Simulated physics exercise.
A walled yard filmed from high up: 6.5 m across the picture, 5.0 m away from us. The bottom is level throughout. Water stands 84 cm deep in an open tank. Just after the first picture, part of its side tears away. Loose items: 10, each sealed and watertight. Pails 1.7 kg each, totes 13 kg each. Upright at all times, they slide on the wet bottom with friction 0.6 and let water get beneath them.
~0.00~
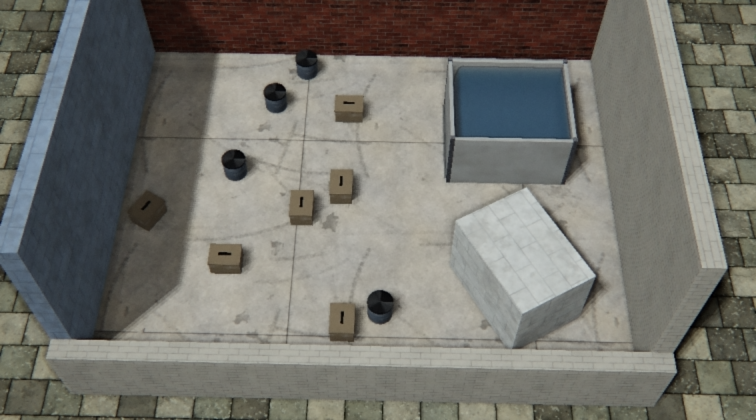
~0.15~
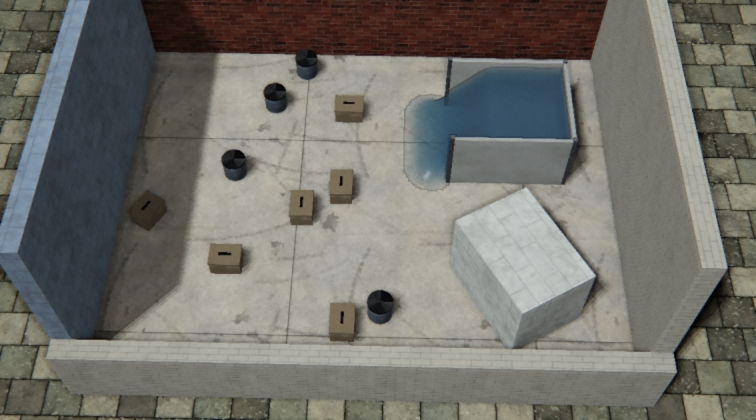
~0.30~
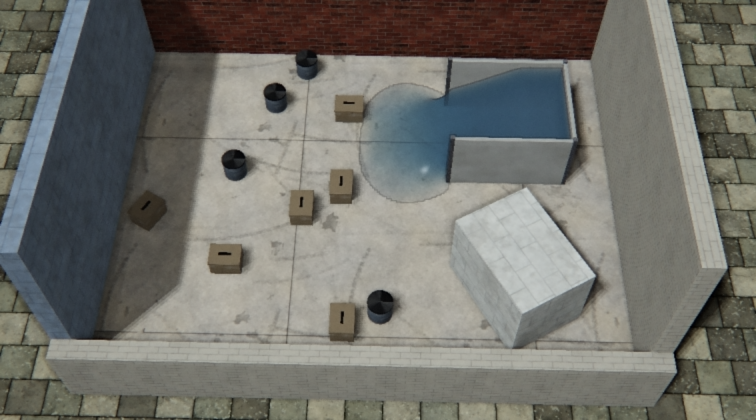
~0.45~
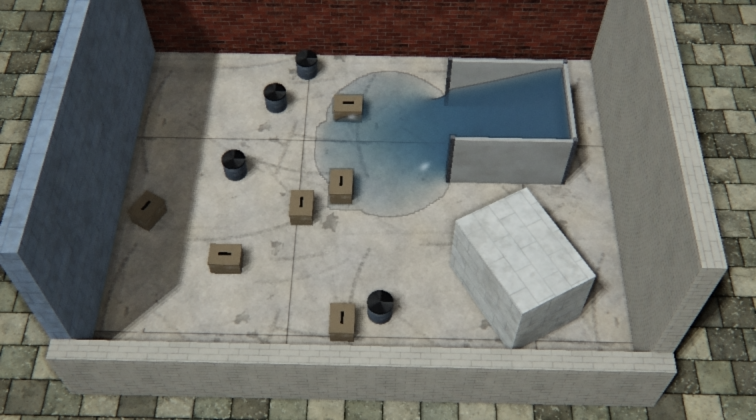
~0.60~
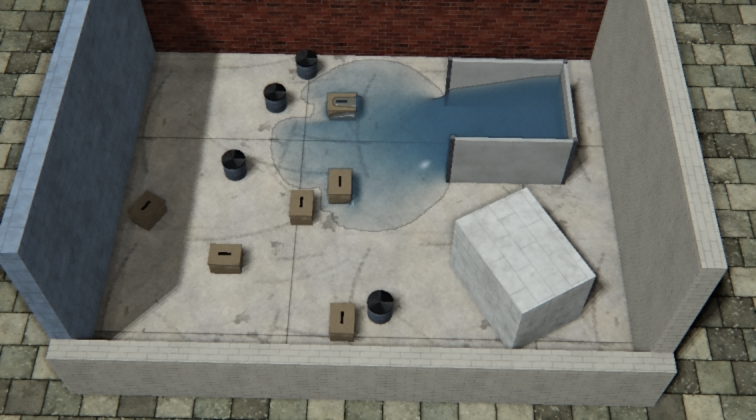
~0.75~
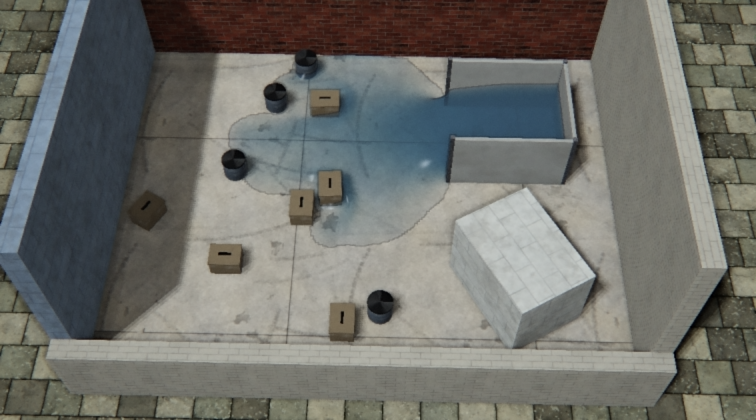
A square tank of blue water stands at the upper right of a walled concrete yard with a red brick back wall, seen from high up by a still camera. A large pale block sits below it, with six tan boxes and four dark round pails scattered to the left. The tank's left side opens, water spreads leftward across the floor around boxes and pails, and two boxes slide slightly left.
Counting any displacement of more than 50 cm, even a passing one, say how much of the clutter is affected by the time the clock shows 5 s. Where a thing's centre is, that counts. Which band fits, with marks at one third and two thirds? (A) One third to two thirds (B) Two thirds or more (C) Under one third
Option B: Two thirds or more.
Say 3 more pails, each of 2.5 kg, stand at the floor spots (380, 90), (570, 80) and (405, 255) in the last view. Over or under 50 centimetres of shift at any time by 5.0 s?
One after another they come out above it, inside the limit, inside the limit.
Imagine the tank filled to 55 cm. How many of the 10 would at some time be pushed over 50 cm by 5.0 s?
6.
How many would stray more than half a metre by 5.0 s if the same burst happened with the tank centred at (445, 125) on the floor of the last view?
That gives 8 of them.
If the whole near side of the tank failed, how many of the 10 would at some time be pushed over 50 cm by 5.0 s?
So the tally would be 4.
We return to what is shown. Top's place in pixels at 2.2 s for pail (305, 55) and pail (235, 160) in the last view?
Near (149, 59) and (123, 194).
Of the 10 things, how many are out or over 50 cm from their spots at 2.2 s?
The answer is 6.
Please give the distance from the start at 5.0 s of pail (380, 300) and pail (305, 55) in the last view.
Shifts in order: 40 cm; 300 cm.
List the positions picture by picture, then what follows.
In the first frame, a tote at (349, 103) rests on the ground; a tote at (341, 181), on the bottom; water covers 1.9 m2; 0 of 10 have shifted.
In the second frame, a tote at (349, 103), on the bottom; a tote at (341, 181), on the bottom; 2.8 m2 under water; 0 of 10 have shifted.
In the third frame, a tote at (349, 103), on the bottom; a tote at (341, 181), on the bottom; 4.1 m2 under water; 0 of 10 have shifted.
In the fourth frame, a tote at (348, 103), on the bottom; a tote at (341, 181) rests on the ground; 5.5 m2 under water; 0 of 10 have shifted.
In the fifth frame, a tote at (342, 102) rests on the ground, 11 cm from its start; a tote at (340, 182) rests on the ground; 7.2 m2 under water; 1 of 10 have shifted.
In the sixth frame, a tote at (325, 98), on the bottom, 35 cm from its start; a tote at (330, 183), on the bottom, 15 cm from its start; 9.0 m2 under water; 2 of 10 have shifted.
After 1.1 s 4 of 10 are over 50 cm from their spots; 1 afloat.
After 2.2 s 6 of 10 are over 50 cm from their spots; 4 afloat.
After 3.5 s 8 of 10 are over 50 cm from their spots; 5 afloat.
After 5.0 s 8 of 10 are over 50 cm from their spots, and 8 have been at some point; 7 afloat.
